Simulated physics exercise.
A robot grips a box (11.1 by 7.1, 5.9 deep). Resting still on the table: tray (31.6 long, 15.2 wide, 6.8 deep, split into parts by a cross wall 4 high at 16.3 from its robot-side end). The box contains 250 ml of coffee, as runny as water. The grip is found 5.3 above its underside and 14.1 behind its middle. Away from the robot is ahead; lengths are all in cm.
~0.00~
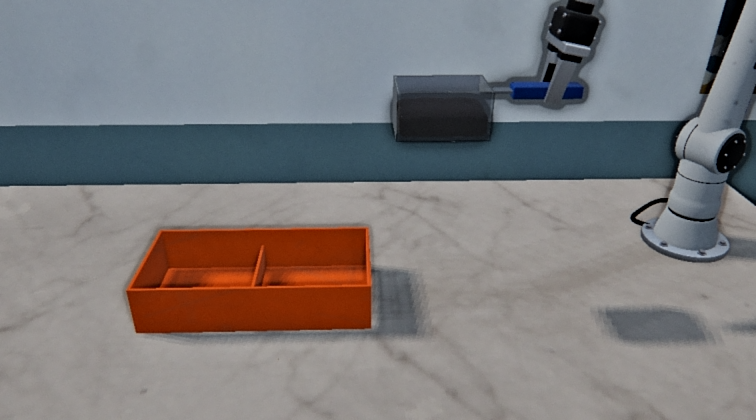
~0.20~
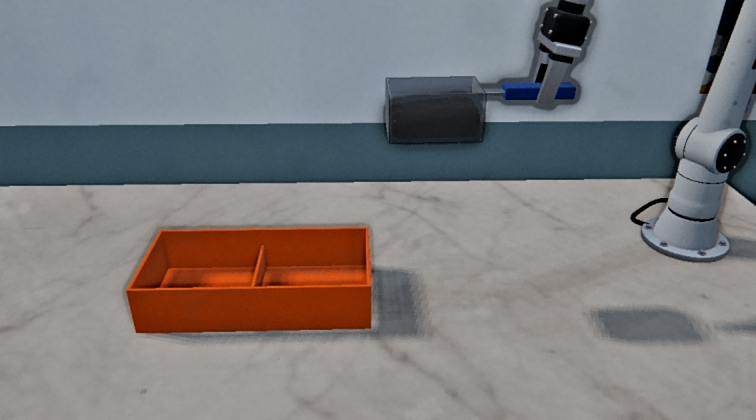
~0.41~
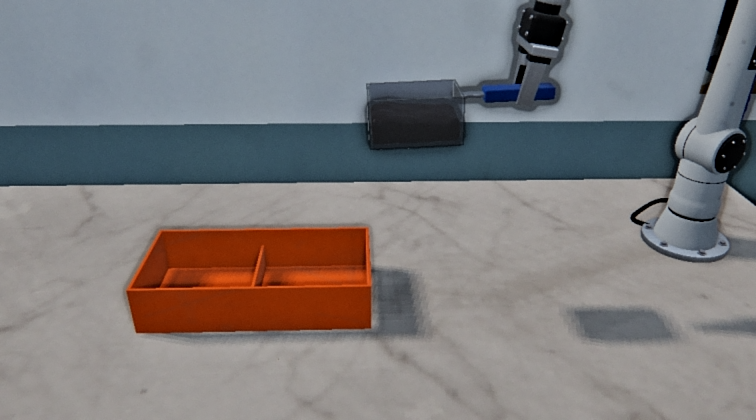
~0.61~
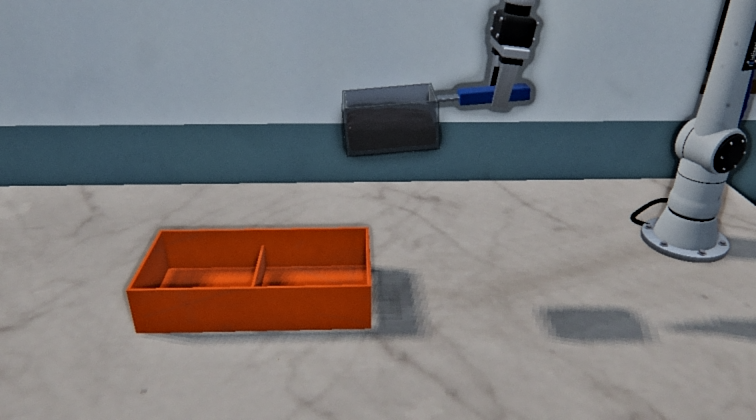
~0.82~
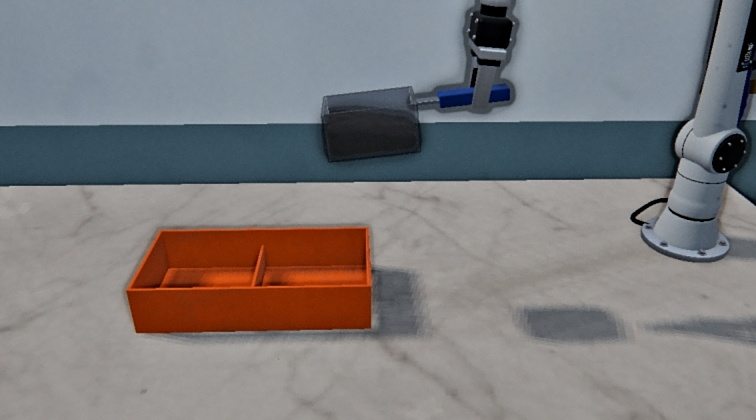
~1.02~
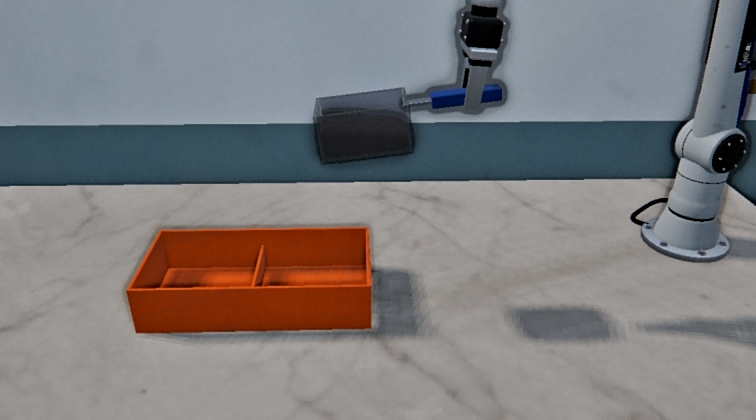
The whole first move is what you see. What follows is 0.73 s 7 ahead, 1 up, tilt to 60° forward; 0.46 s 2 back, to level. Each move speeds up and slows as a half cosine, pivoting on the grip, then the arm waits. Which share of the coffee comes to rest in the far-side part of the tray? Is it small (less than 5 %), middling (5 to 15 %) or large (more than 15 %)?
It is small.
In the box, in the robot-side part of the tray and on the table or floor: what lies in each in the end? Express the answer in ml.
Roughly 140, 100, 5 ml.
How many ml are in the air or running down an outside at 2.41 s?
Roughly 0 ml.
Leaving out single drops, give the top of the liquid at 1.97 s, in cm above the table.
It reaches up to about 22 cm above the table.
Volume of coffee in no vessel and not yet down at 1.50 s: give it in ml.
I'd guess about 25 ml.
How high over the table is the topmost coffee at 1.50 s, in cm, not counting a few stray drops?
Height: Close to 20 cm.
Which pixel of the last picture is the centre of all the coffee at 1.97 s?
It's centred near (314, 226).
After 1.50 s, tilted 46° forward, liquid up to 20 above the table; 220 ml in the box, 25 ml in the air or running down outside.
After 1.97 s, tilted 32° forward, liquid up to 34 above the table; 140 ml in the box, 100 ml in the robot-side part, 5 ml in the far-side part, 5 ml in the air or running down outside.
After 2.41 s, level, liquid up to 31 above the table; 140 ml in the box, 100 ml in the robot-side part, 5 ml on the table or floor, 5 ml in the far-side part.
After 3.21 s, level, liquid up to 29 above the table; 140 ml in the box, 100 ml in the robot-side part, 5 ml on the table or floor, 5 ml in the far-side part.
In the end, 140 ml in the box, 100 ml in the robot-side part, 5 ml on the table or floor, 5 ml in the far-side part. That is 1 % in the far-side part of the tray.
